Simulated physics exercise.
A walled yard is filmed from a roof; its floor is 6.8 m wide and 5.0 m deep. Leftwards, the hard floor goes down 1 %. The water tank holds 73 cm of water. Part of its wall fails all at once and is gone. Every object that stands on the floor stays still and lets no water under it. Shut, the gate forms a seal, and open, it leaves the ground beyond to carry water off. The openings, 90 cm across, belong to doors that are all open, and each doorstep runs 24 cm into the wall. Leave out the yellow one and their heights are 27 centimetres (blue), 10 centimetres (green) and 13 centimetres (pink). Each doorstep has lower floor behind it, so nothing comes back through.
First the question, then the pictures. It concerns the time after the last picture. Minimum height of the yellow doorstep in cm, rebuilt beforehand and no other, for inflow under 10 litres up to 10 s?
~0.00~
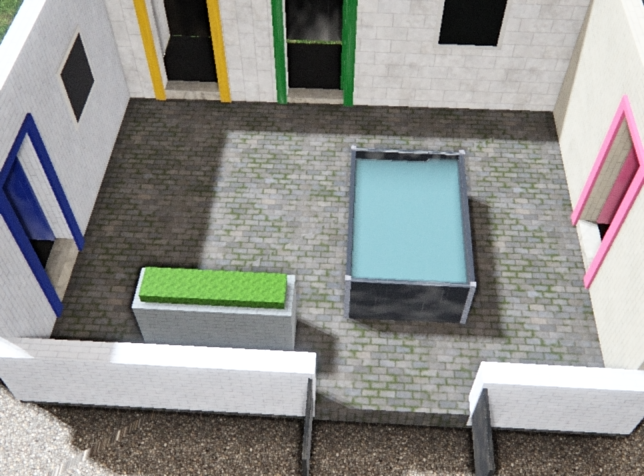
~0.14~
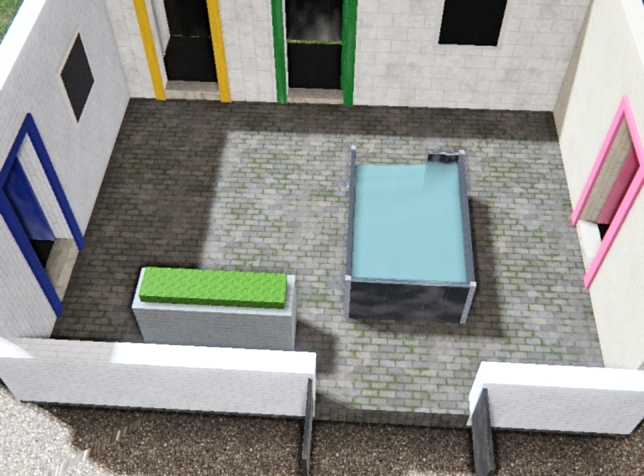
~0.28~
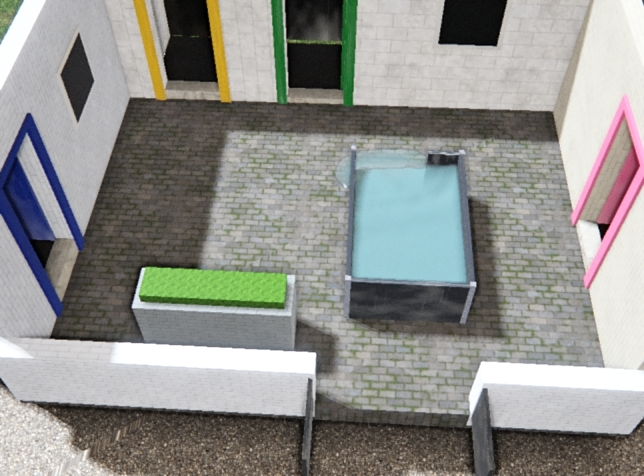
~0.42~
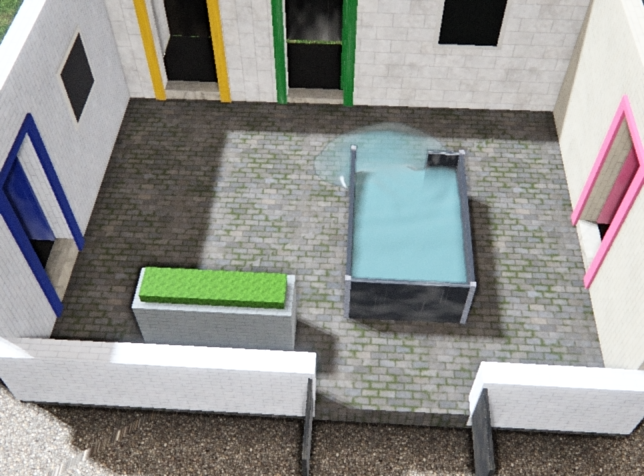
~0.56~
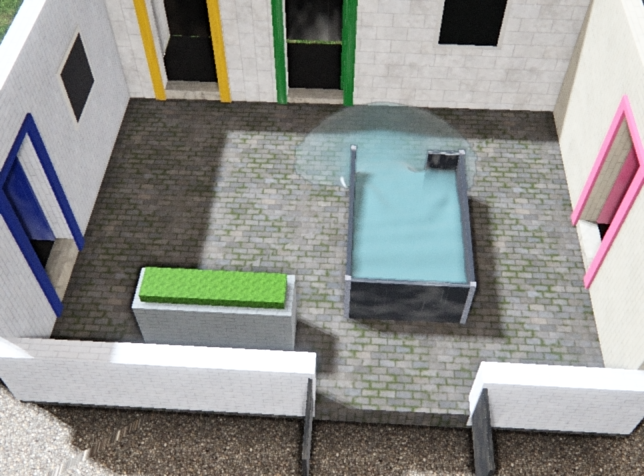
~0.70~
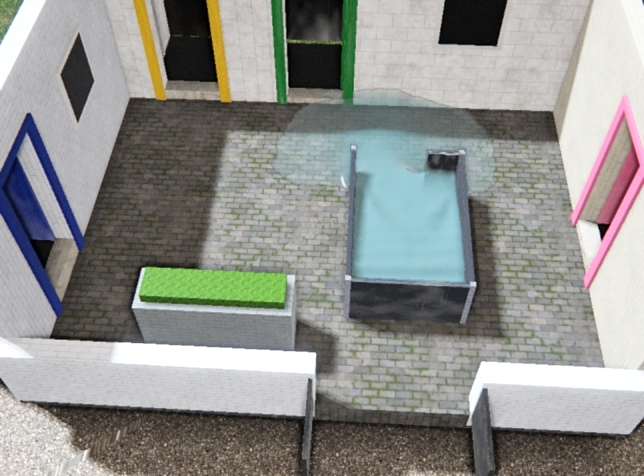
8 cm.
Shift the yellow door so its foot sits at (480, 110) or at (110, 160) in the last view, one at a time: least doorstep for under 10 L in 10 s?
You'd want roughly 13.0 cm there first, then roughly 14.5 cm.
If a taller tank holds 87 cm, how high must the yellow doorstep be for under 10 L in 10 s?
Then around 9.5 centimetres.
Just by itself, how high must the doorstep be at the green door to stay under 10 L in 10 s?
Green: 27 cm.
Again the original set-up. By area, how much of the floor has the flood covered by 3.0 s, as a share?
Some 40 per cent is wet.
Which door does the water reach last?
Final door: Blue.
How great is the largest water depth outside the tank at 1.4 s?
I'd estimate roughly 40 cm.
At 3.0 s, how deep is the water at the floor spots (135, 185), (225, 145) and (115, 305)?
Around 3 cm, 4 cm and 0 cm.
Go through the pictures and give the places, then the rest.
The water tank at (408, 216) is whole and still, 73 cm deep; the yellow door at (185, 48) is dry, in the first picture.
Water pours out on the far side and has run 0.3 m, to a hidden place; about 9 cm deep outside, 73 cm at the back, in the second picture.
Water pours out on the far side and has run 0.8 m, to a hidden place; about 12 cm deep outside, 73 cm at the back, in the third picture.
The gap is on the far side, the front 1.4 m out at (382, 126); the back of the water tank holds 73 cm, in the fourth picture.
The front is at (360, 105), 1.8 m from the gap on the far side; 3.6 m2 of floor is wet, 68 cm left at the back, in the fifth picture.
The front is at (334, 94), 2.0 m from the gap on the far side; 4.5 m2 of floor is wet, 61 cm left at the back; the yellow door at (185, 48), 3.6 m from the gap, is still 1.8 m from the nearest water, in the sixth picture.
After 1.4 s water covers 20 % of the floor, deepest (40 cm) near (375, 110); it has not reached the yellow door.
After 3.0 s water covers 40 % of the floor, deepest (28 cm) near (138, 110); 8 cm at the yellow door, 0 litres in over its 17 cm doorstep.
After 10.0 s water covers 95 % of the floor, deepest (11 cm) near (39, 374); 6 cm at the yellow door, 0 litres in over its 17 cm doorstep.
At the yellow door as built, the water arrived by 1.5 s and peaked near 9 cm at 2.0 s.
Run again over the same 10 s with other heights there, 19 litres in over 6.5 cm, 4 litres over 10 cm. The limit of 10 litres is kept from about 8 cm up.
